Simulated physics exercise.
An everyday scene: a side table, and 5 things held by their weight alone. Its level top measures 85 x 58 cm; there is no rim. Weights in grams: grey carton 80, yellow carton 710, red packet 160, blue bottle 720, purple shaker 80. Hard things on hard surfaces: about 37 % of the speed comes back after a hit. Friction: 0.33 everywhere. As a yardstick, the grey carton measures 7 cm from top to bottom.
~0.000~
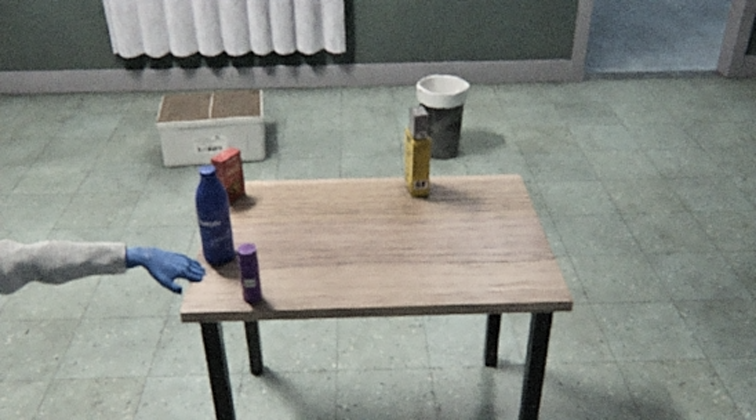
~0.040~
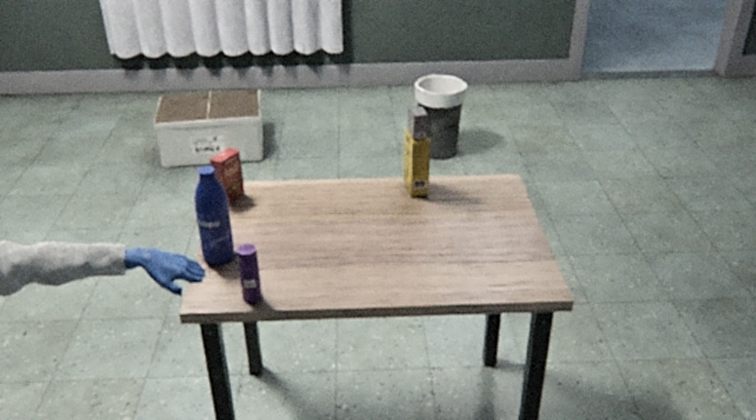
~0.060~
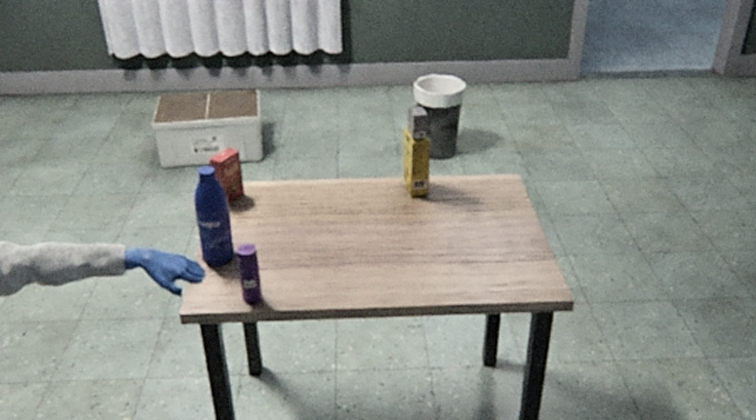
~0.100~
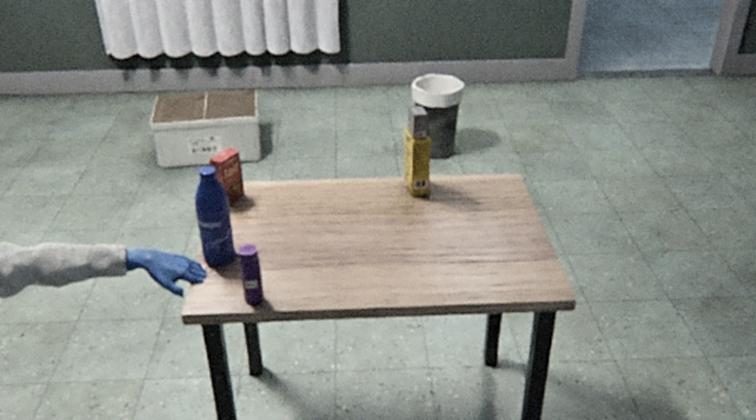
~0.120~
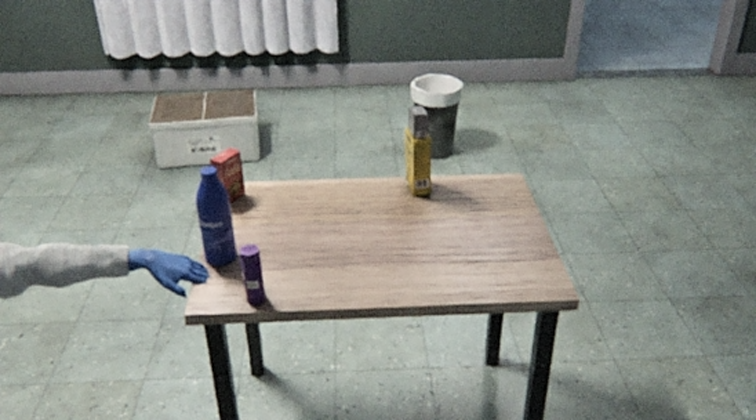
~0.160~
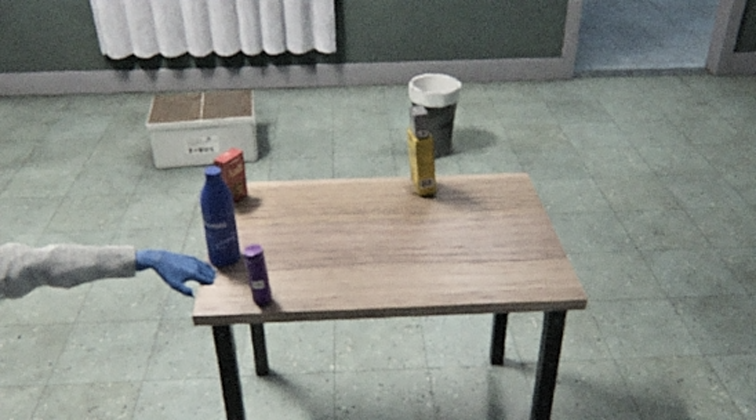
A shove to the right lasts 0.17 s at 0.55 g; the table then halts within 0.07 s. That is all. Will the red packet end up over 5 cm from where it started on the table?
The red packet ends elsewhere.
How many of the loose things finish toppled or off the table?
In all, 5.
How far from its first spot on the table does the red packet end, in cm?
Some 11 cm.
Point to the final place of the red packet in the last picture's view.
At about (296, 202).
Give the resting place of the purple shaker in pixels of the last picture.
Around (351, 289).
Around 0.26 s, table along by 10 cm; red packet shifted 4 cm near (249, 177); grey carton at 24° to upright; purple shaker at 25° to upright.
Around 0.56 s, table along by 11 cm; red packet at 56° to upright near (281, 186); grey carton on its side; blue bottle at 28° to upright.
Around 0.66 s, table along by 11 cm; red packet on its side near (292, 199); grey carton on its side; yellow carton at 49° to upright.
Around 0.86 s, table along by 11 cm; red packet on its side near (296, 202); grey carton on its side; blue bottle on its side.
Finally (3.0 s), on their side or leaning hard on the table, grey carton, yellow carton, red packet, blue bottle and purple shaker. Final places as that camera would see them, red packet near (296, 202).
